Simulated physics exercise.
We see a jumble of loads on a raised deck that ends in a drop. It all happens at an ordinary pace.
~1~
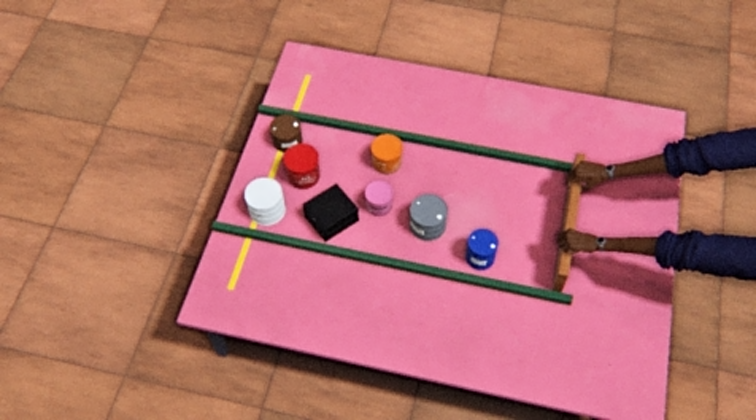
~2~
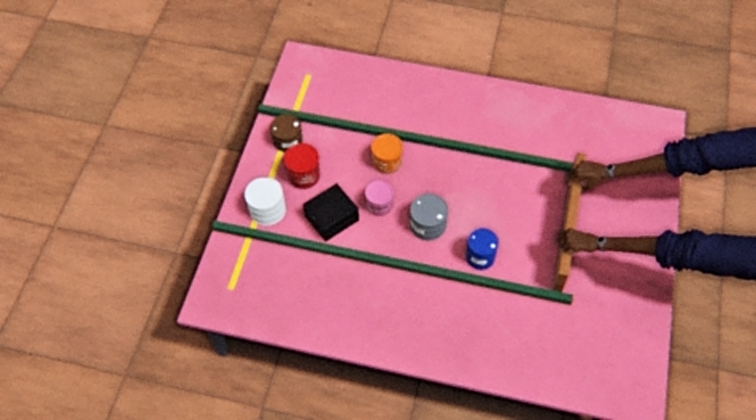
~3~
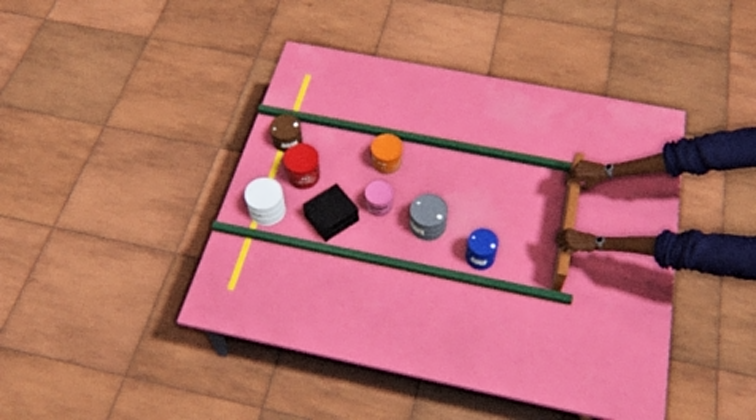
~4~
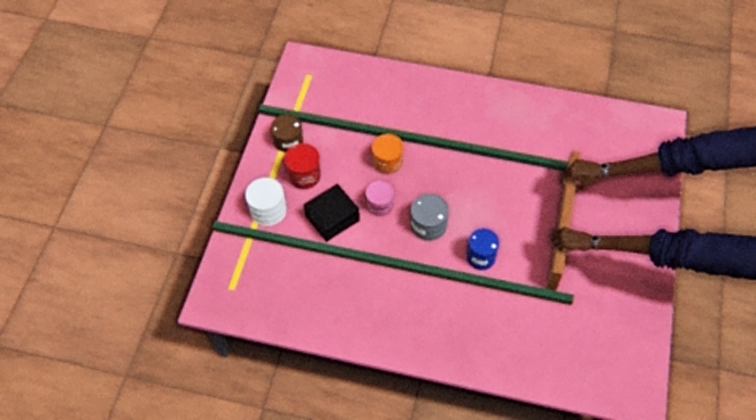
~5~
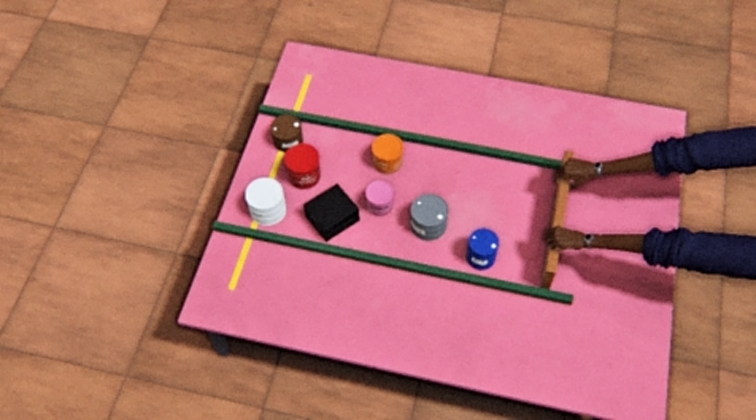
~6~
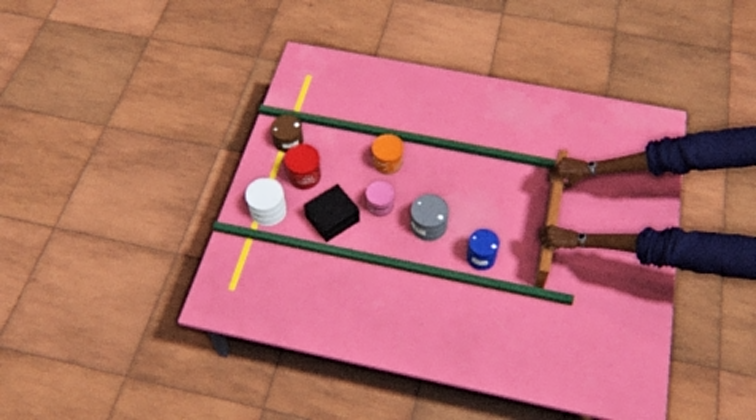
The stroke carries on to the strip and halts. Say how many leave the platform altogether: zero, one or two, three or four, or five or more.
Here the number that fall off is three or four.
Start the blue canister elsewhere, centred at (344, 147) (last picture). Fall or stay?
From there it is lost.
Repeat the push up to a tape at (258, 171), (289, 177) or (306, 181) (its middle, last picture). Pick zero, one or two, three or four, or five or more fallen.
In that order: Either three or four; just one or two; 1 or 2.
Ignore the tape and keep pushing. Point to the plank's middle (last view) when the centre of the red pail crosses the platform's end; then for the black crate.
About (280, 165), and (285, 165) for the other.
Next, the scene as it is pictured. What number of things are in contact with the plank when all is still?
The number is 4.
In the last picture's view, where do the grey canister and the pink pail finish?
About (251, 174), and the other about (265, 151).
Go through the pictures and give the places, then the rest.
In the first picture, brown canister (287, 134); white canister (265, 202); red pail (302, 167); plank (569, 222); tape (272, 174).
In the second picture, white canister (266, 201); pink pail (379, 199).
In the third picture, red pail (303, 167); orange pail (387, 155).
In the fourth picture, brown canister (287, 134); black crate (332, 213).
In the fifth picture, white canister (266, 202); grey canister (429, 217).
In the sixth picture, brown canister (288, 134); white canister (266, 202); red pail (303, 167); plank (551, 218); tape (273, 174).
A little later, none off yet; brown canister at rest near (288, 134); white canister at rest near (266, 202); red pail at rest near (303, 167).
Next, none off yet; brown canister at rest near (287, 131); white canister shifted about its own width near (231, 193); red pail shifted about its own width near (277, 155).
When it is over, the number that fall off is three or four; down, black crate, red pail, white canister and brown canister.
